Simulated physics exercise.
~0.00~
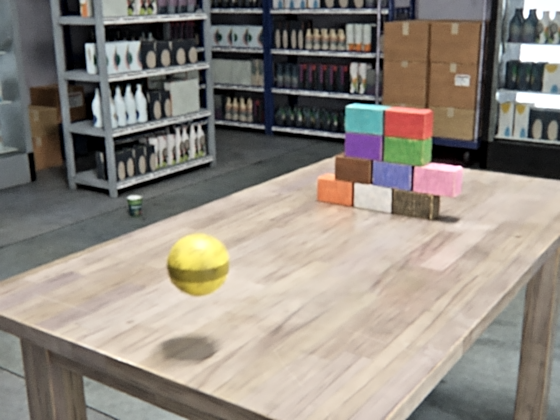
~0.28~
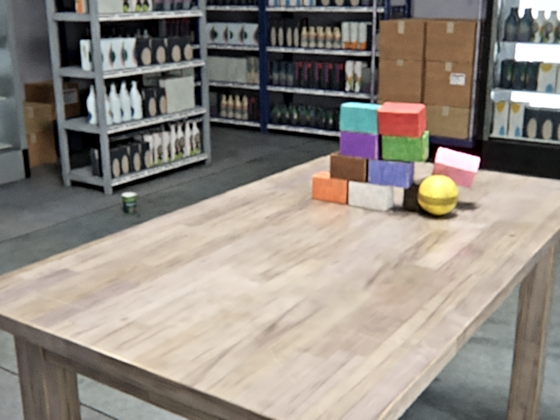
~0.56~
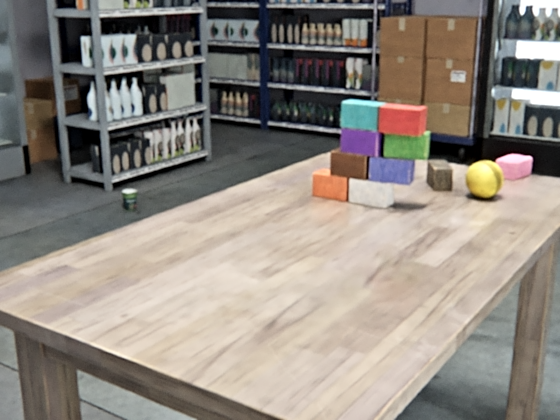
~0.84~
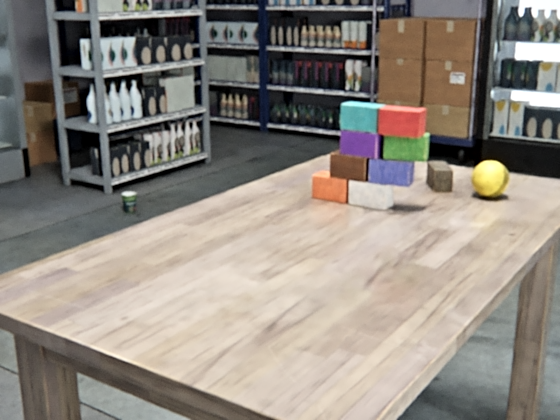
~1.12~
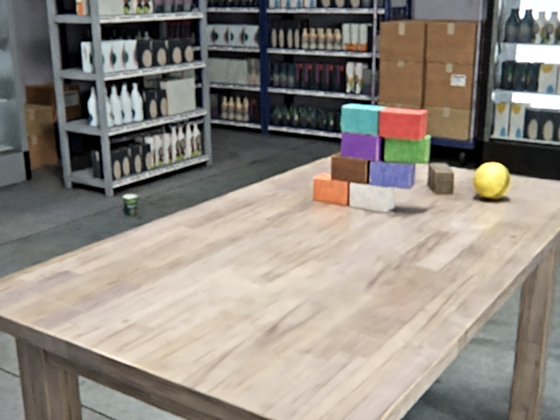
A yellow ball flew into the right side of a stack of colorful blocks on a wooden table, knocking the pink block away and off the table and shoving the black one aside, while the rest stayed stacked and the ball stopped near the far edge.
